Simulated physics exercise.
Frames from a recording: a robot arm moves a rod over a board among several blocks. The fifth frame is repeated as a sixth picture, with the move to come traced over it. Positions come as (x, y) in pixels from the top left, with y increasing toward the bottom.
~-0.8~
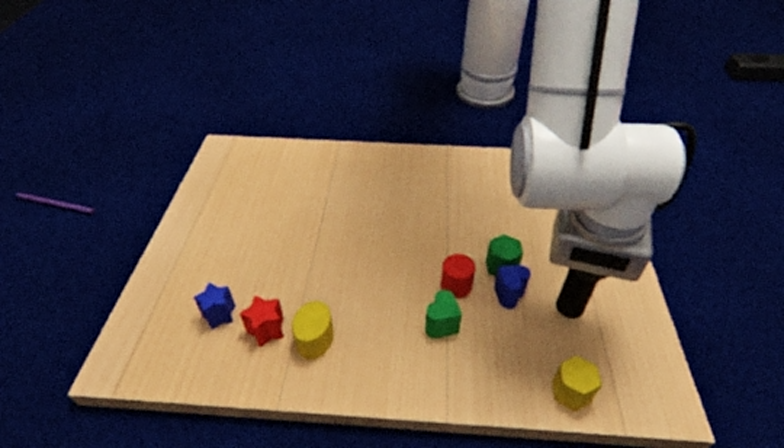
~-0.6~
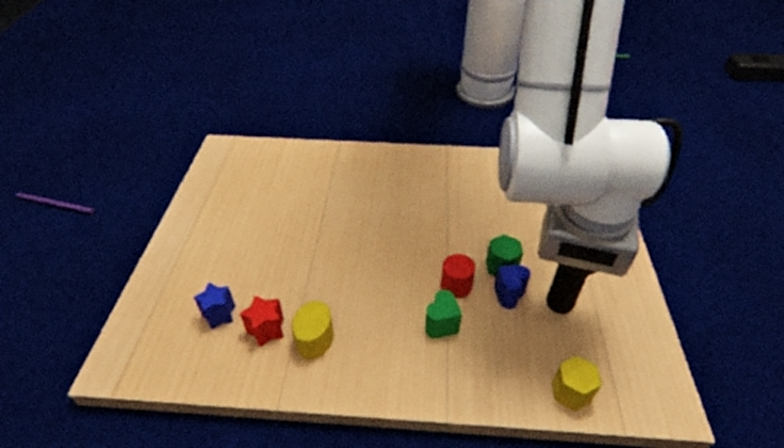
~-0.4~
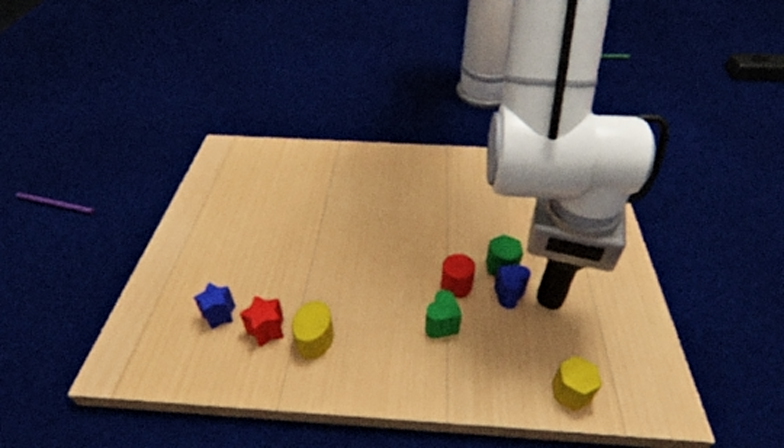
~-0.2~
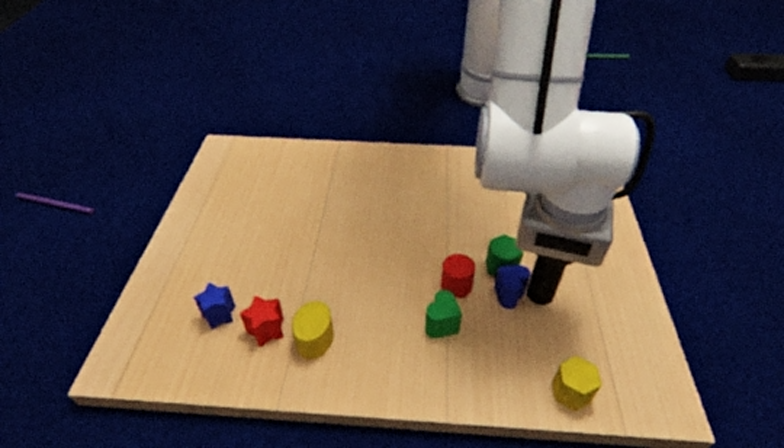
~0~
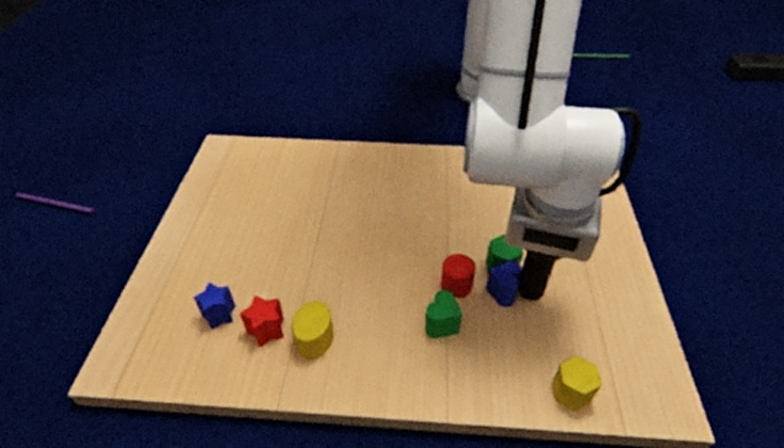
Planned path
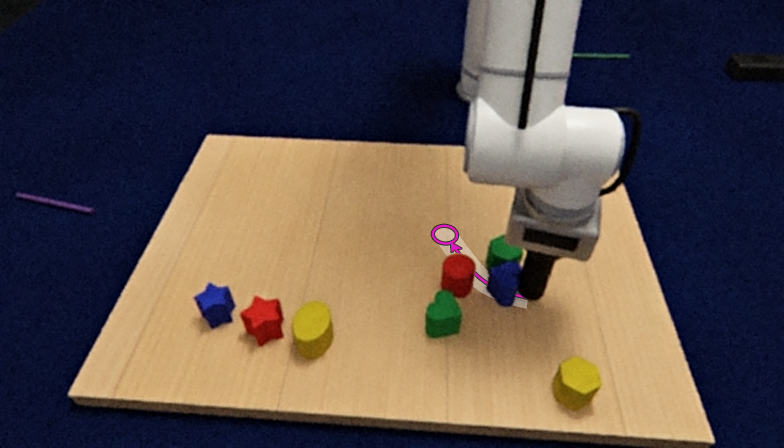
A white robot arm holding a short black rod reaches over a pale wooden board on dark blue cloth, seen from above at a fixed angle. Blue and red stars and a yellow block sit left, with red, green and blue blocks clustered right of centre and another yellow one near the lower right. The rod slides slowly left and nudges the blue block slightly leftward.
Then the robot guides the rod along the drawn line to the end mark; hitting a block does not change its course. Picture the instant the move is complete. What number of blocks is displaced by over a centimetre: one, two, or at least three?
I predict two.
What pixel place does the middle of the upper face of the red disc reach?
It sits at (428, 260).
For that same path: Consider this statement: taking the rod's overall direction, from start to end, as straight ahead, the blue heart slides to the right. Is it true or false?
False.
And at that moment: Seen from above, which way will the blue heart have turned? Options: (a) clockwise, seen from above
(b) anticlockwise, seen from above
My pick is b.
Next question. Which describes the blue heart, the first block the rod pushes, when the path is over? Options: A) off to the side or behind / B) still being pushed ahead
(A)
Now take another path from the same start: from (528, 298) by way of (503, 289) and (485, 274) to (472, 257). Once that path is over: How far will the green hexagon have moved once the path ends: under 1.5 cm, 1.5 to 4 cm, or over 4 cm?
The move is medium, 1.5 to 4 cm.
Drawn move, from (528, 298) through (489, 285) and (464, 260) to (445, 235).
The first path, step by step. One third of the way, rod at (491, 276); red disc at (436, 262); blue heart at (469, 261).
Two thirds of the way, rod at (465, 251); red disc at (428, 260); green hexagon at (506, 244), turned 15° clockwise; blue heart at (443, 242), turned 25° anticlockwise.
At the end, rod at (446, 226); green heart still; red disc at (428, 260); green hexagon at (506, 244), turned 15° clockwise; blue heart at (439, 238), turned 50° anticlockwise.
